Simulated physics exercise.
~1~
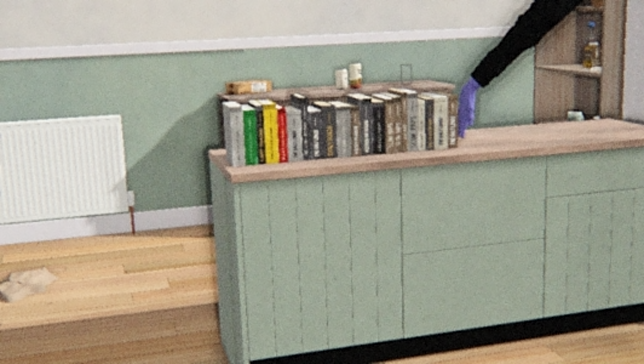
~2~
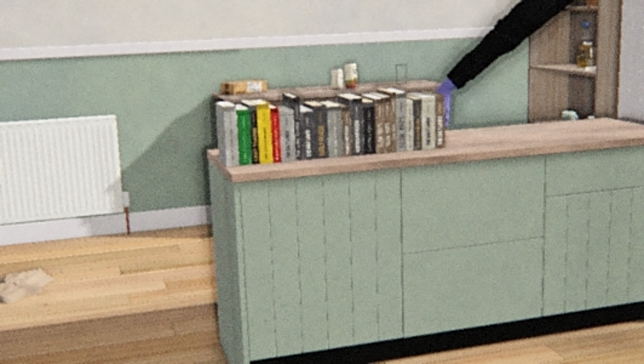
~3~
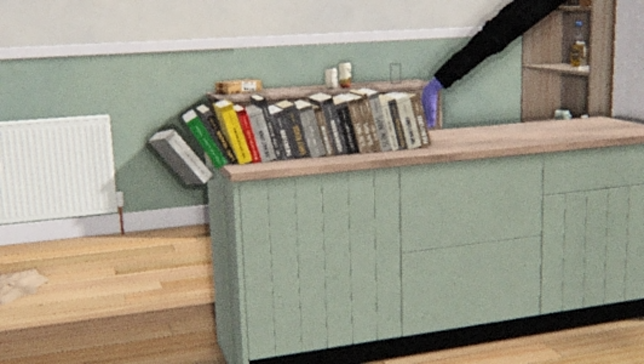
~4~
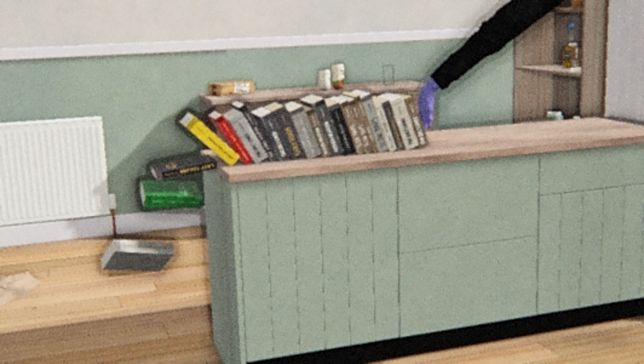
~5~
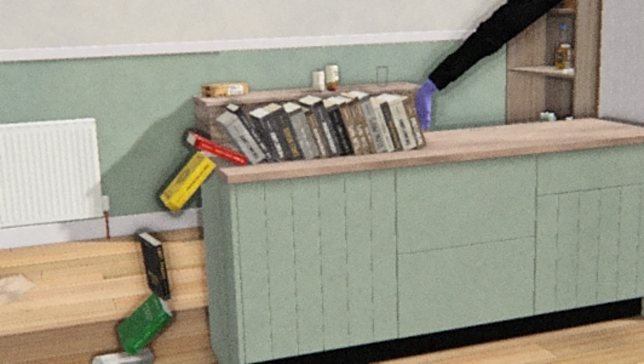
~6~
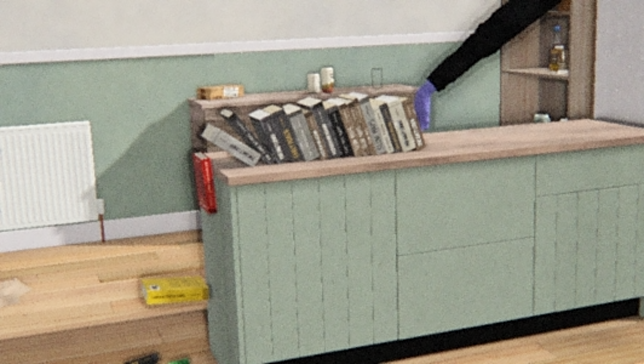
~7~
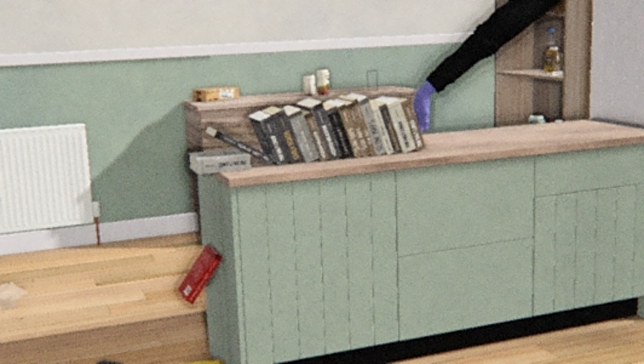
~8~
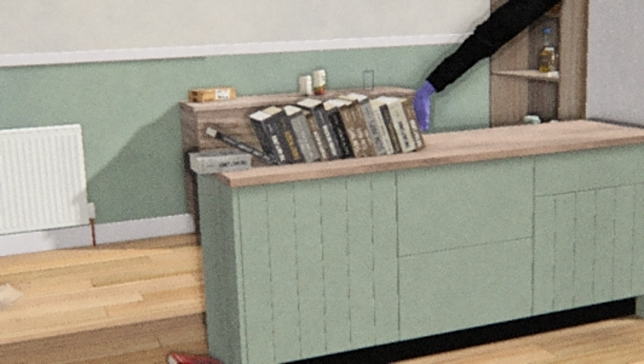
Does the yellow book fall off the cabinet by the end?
Yes, the yellow book tips over the left end of the cabinet and drops to the floor.
